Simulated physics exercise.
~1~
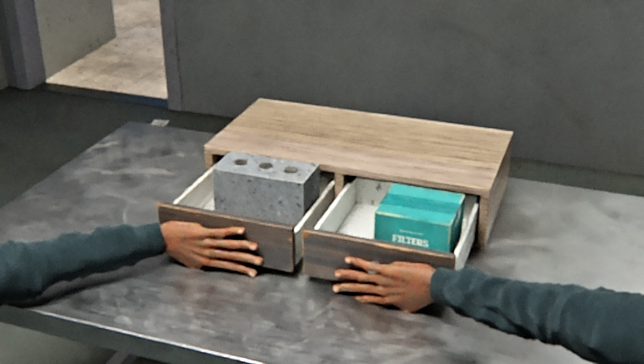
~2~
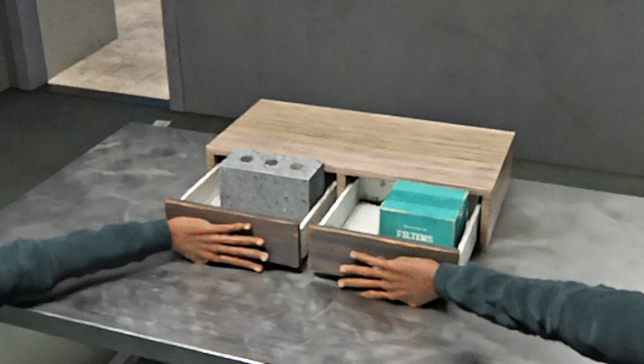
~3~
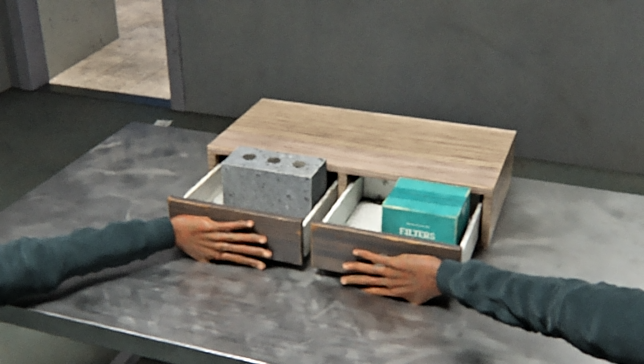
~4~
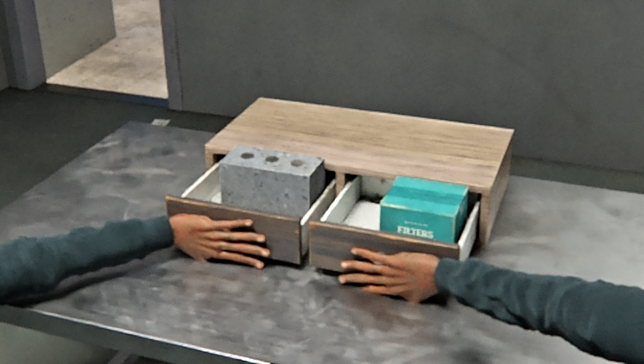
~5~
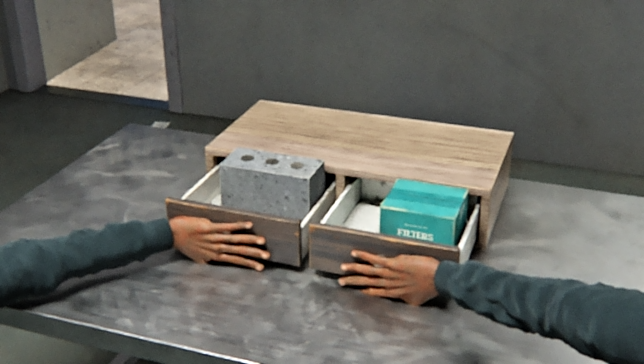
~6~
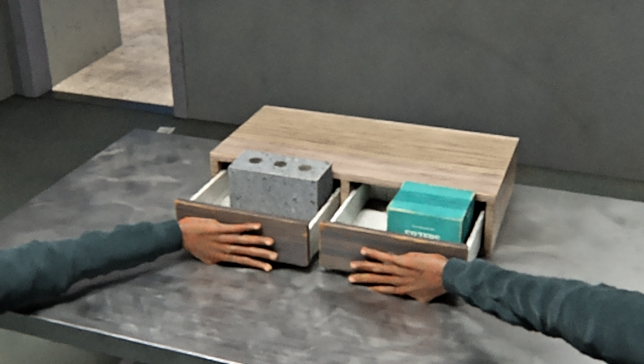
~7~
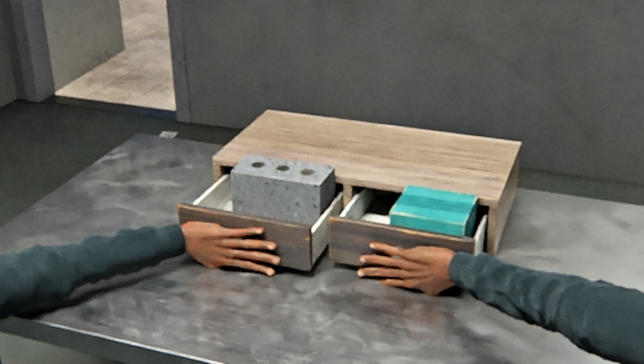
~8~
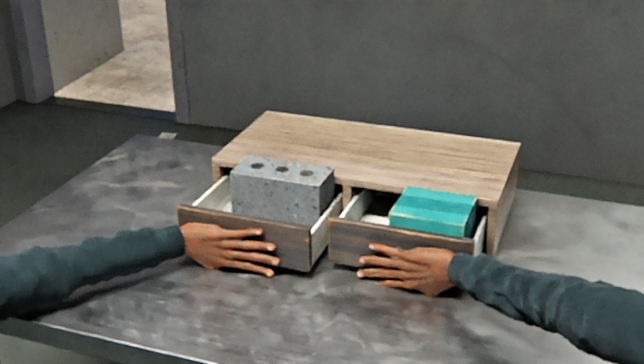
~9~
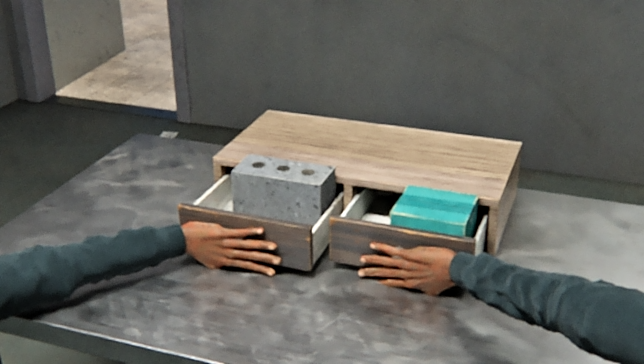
Two open drawers sit side by side in a low wooden chest on a grey table, the left one holding an upright grey brick with holes in its top and the right one a turquoise box. A dark-sleeved arm reaches in from each side, with a hand resting against each drawer front. The drawers shift slightly, then stay almost still for a while. The hands then push, and the right drawer slides a little further in while the left barely changes. Both drawers come to rest still ajar, with the hands against their fronts.
